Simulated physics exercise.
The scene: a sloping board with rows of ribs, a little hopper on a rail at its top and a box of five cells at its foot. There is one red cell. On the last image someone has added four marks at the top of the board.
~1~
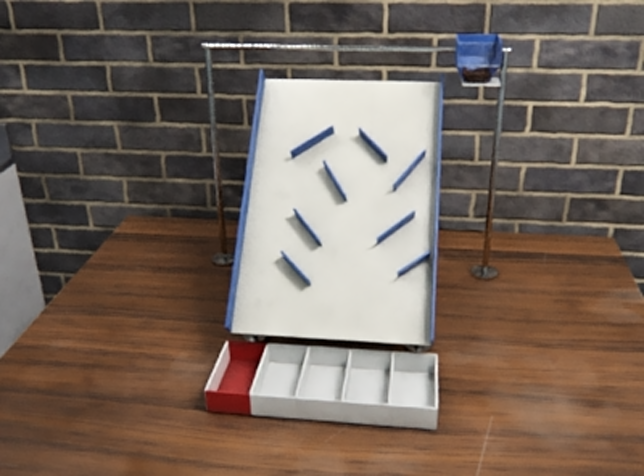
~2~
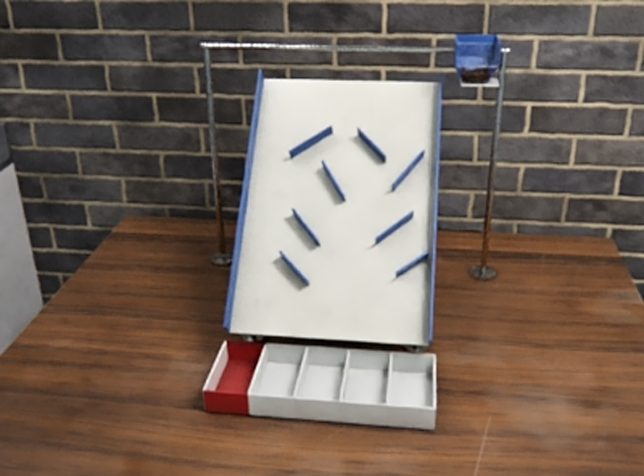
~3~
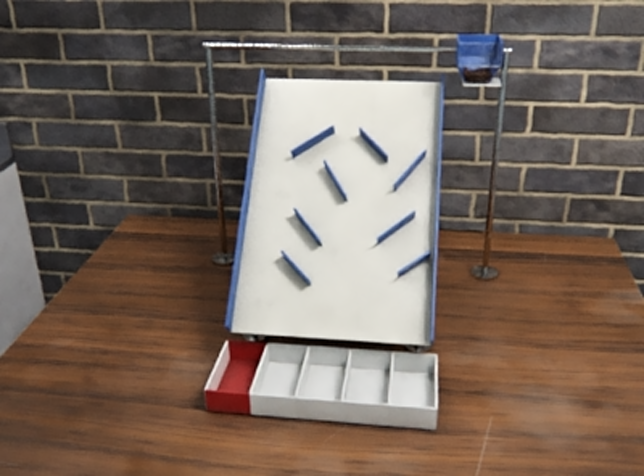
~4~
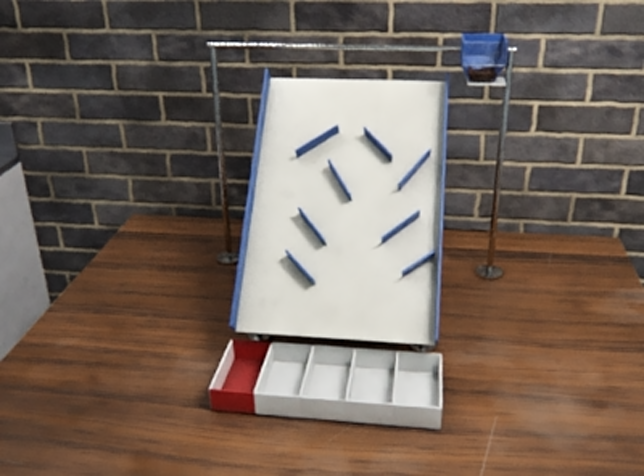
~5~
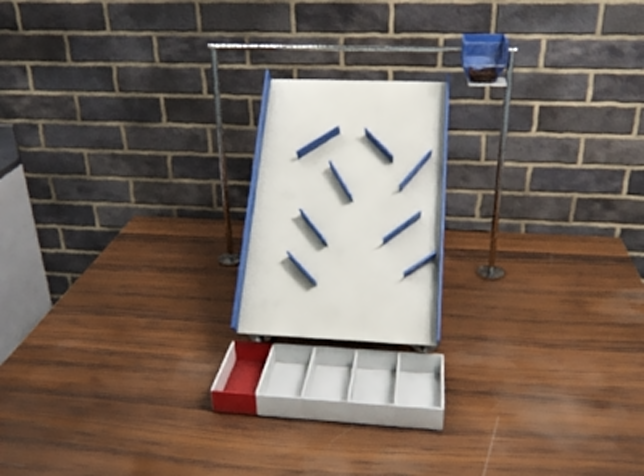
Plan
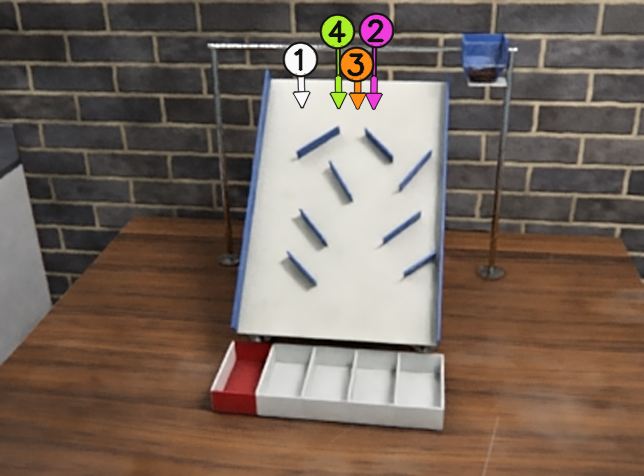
On a wooden table, a sloping ribbed board stands still above a five-cell box.
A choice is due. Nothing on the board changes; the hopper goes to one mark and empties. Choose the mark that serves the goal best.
The answer is mark 1.
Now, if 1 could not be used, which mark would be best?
It is 4.
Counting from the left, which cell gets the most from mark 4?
The first from the left.
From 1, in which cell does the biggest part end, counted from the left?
The first from the left.
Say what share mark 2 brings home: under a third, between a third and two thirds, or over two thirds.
Mark 2 gives under a third.
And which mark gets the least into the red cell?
That is mark 2.
On the marked copy, mark 1 meets the board at (301, 101); mark 2 meets the board at (373, 103); mark 3 meets the board at (357, 103); mark 4 meets the board at (338, 102).
For mark 1, the bulk in the red cell, a small share outside the box.
For mark 2, only a few in the red cell, the bulk in other cells, a small share outside the box.
For mark 3, a small share in the red cell, the bulk in other cells, a small share outside the box.
For mark 4, close to half in the red cell, close to a third in other cells, close to a quarter outside the box.
